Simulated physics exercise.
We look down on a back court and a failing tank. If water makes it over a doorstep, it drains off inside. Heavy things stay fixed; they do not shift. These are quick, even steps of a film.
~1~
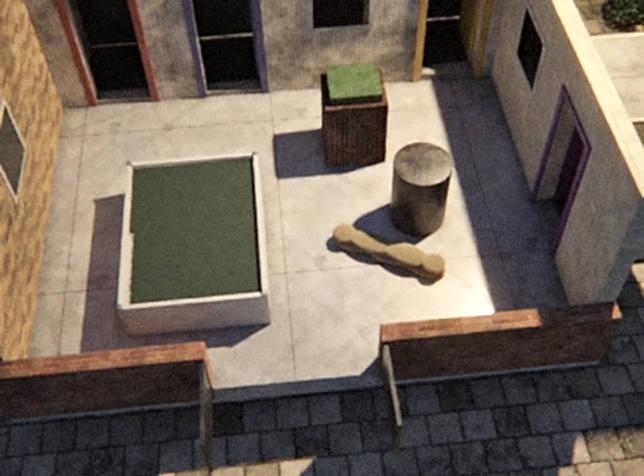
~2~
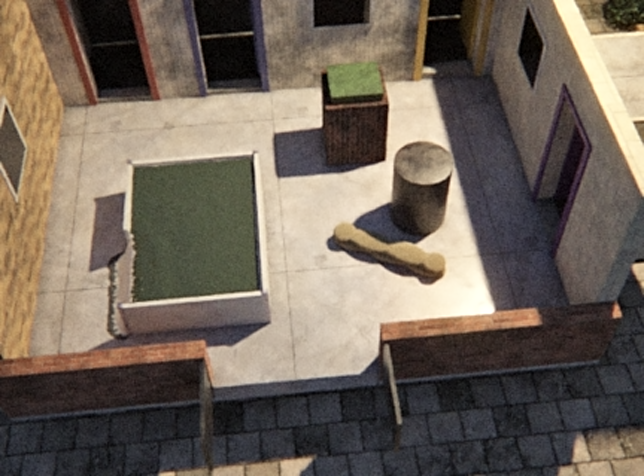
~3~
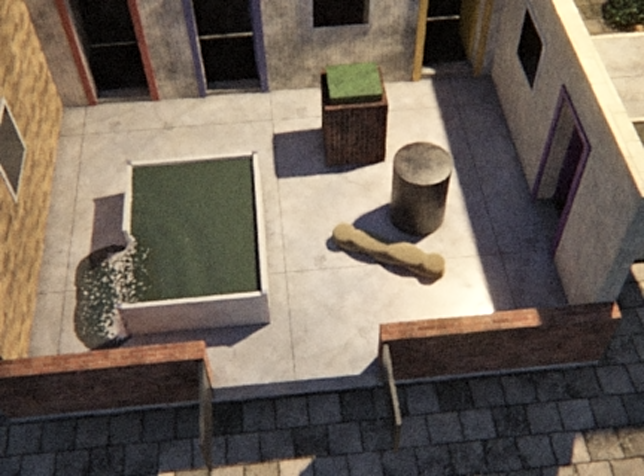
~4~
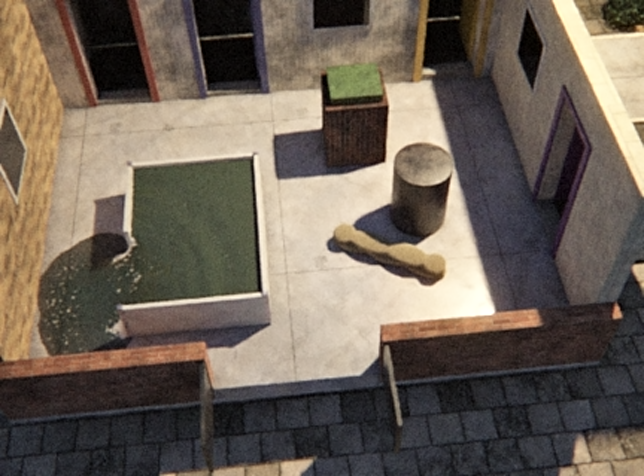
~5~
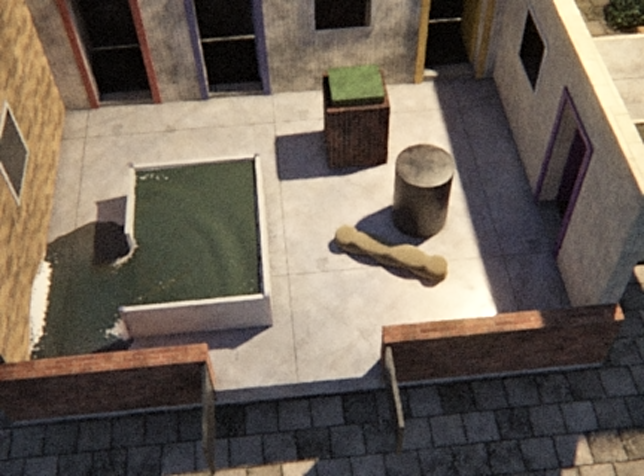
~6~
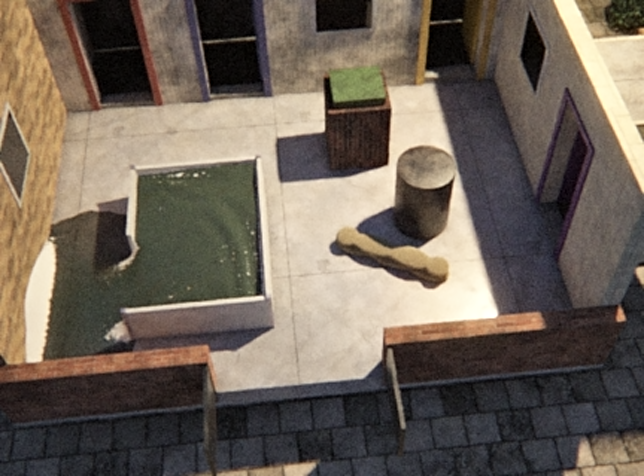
Green water bursts through the left side of a tank and spreads across the courtyard floor.
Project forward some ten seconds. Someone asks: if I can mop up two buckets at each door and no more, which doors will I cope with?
The red door: Too much for you; the blue door: You will cope; the purple door: You will cope; the yellow door: You will cope.
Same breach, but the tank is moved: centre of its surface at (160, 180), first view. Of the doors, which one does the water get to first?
The one in red.
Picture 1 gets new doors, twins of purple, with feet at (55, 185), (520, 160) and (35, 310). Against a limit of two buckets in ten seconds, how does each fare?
As listed: Keeps below it, stays under, is over.
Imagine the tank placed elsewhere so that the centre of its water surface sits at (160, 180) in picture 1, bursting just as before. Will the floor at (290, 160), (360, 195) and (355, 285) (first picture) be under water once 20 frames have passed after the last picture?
First spot bare, second bare, third swamped.
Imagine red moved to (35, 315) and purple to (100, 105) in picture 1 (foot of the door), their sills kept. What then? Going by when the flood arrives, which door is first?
The red door, as it turns out.
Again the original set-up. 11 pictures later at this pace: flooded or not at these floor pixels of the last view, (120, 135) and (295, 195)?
First spot soaked, second spot spared.
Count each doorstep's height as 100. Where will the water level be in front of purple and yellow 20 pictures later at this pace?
Depth ratios, approx.: 0 and 0 percent.
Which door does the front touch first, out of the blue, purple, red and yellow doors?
I say the red one.
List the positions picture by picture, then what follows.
In the first picture, the water tank at (194, 228) is whole and still.
In the second picture, the front is at a hidden place, out from the gap at (132, 284).
In the third picture, water pours out at (132, 286) and has run to (90, 259).
In the fourth picture, water pours out at (133, 288) and has run to (44, 286).
In the fifth picture, water pours out at (135, 290) and has run to (47, 249).
In the sixth picture, the front is at (51, 231), out from the gap at (136, 291).
A moment on, water covers 10 % of the floor; the red door not reached, the blue door not reached, the purple door not reached, the yellow door not reached.
Next, water covers 25 % of the floor; the red door not reached, the blue door not reached, the purple door not reached, the yellow door not reached.
Then, water covers 45 % of the floor; the red door under two buckets in, the blue door wet at the sill, nothing in, the purple door not reached, the yellow door not reached.
Later, water covers 75 % of the floor; the red door over two buckets in, the blue door wet at the sill, nothing in, the purple door wet at the sill, nothing in, the yellow door wet at the sill, nothing in.
In the end, water covers 95 % of the floor; the red door over two buckets in, the blue door wet at the sill, nothing in, the purple door wet at the sill, nothing in, the yellow door wet at the sill, nothing in.
